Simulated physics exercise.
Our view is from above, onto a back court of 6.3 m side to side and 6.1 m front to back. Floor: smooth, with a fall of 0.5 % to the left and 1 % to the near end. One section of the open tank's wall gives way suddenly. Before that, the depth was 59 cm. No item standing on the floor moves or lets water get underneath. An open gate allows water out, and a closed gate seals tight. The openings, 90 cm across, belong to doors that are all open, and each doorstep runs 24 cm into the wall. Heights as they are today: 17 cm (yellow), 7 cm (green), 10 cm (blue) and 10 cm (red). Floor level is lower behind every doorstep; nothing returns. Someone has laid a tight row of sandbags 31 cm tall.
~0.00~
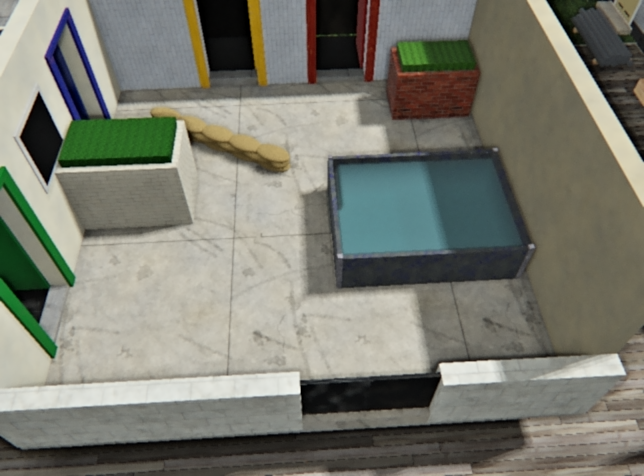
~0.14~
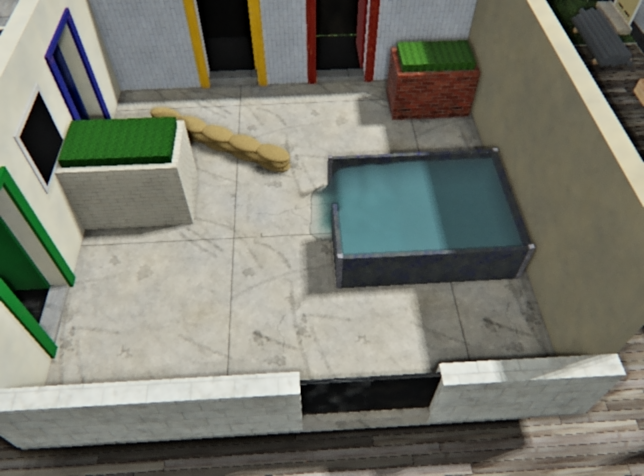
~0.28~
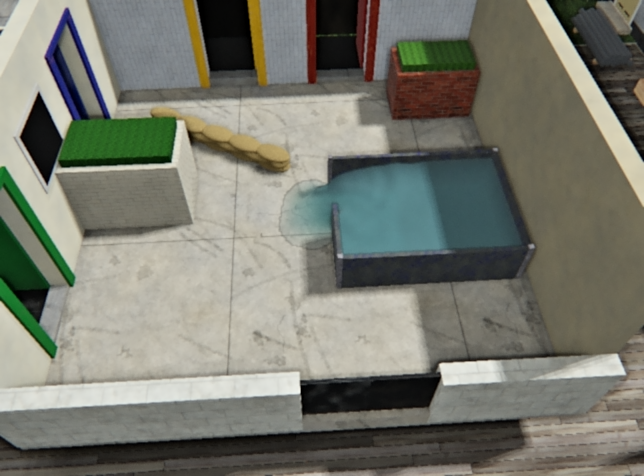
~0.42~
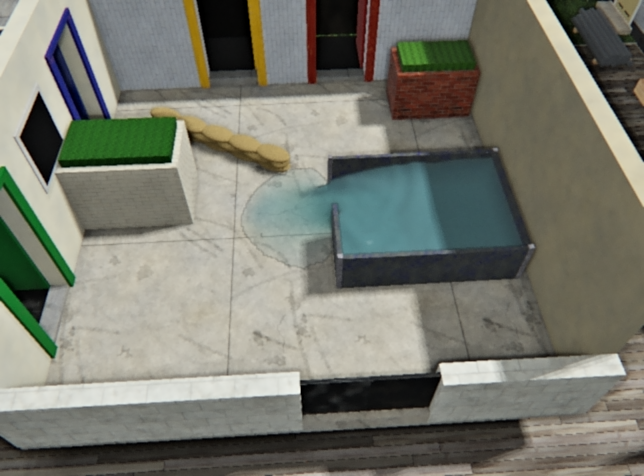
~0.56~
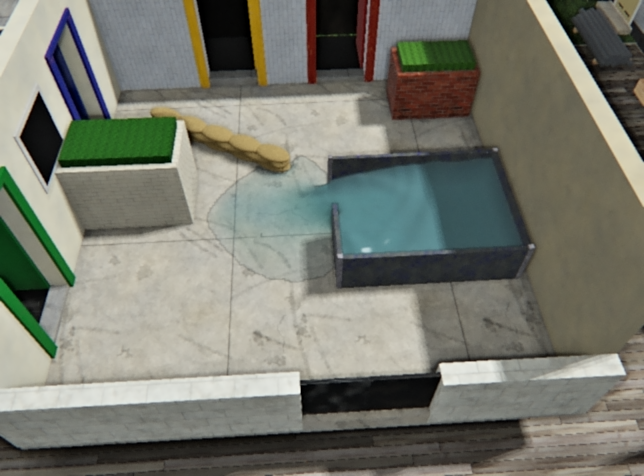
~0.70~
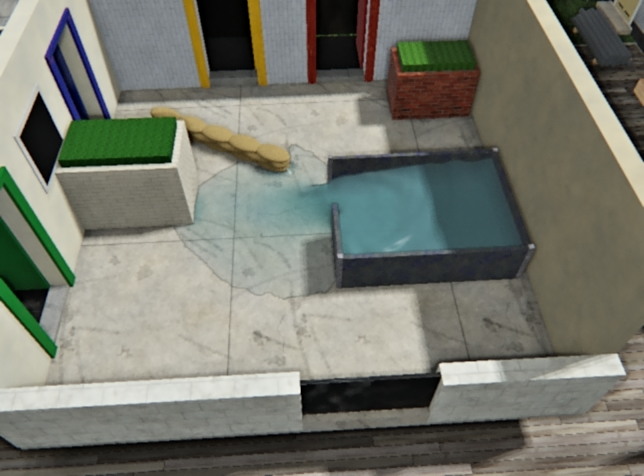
At first, the open tank in the walled court sits full and still, the floor around it dry. Then its left side gives way, and water pours through the gap, fanning out leftward across the pale floor in a thin, widening sheet that reaches the grass-topped white block, near the sandbags.
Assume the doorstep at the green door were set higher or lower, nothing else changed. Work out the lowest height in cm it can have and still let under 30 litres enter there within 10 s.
The lowest such height is roughly 13.5 cm.
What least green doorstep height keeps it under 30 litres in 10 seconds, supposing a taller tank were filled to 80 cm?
Required height: Approx. 19 cm.
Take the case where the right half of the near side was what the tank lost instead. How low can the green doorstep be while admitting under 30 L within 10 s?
It needs to be about 18 cm high.
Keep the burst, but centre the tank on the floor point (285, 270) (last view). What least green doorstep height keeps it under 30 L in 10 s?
Then roughly 22 cm.
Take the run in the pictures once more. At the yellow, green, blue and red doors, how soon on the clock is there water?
So yellow sees it at 3.6 s, green at 1.6 s, blue at 1.8 s and red at 2.8 s.
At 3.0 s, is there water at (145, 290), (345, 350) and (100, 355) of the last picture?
Listed order - soaked through, unwetted, soaked through.
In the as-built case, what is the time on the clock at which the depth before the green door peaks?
It peaks at about 2.4 s.
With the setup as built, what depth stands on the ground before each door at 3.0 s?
Depth (cm): Yellow 0 / green 16 / blue 22 / red 2.
After 1.4 s water covers 25 % of the floor, deepest (36 cm) near (328, 205); it has not reached the green door.
After 3.0 s water covers 40 % of the floor, deepest (33 cm) near (42, 403); 16 cm at the green door, 46 litres in over its 7 cm doorstep.
After 10.0 s water covers 95 % of the floor, deepest (12 cm) near (38, 418); 10 cm at the green door, 187 litres in over its 7 cm doorstep.
At the green door as built, the water arrived by 1.7 s and peaked near 17 cm at 2.4 s.
Run again over the same 10 s with other heights there, 74 litres in over 11 cm, 14 litres over 15 cm. The limit of 30 litres is kept from about 13.5 cm up.
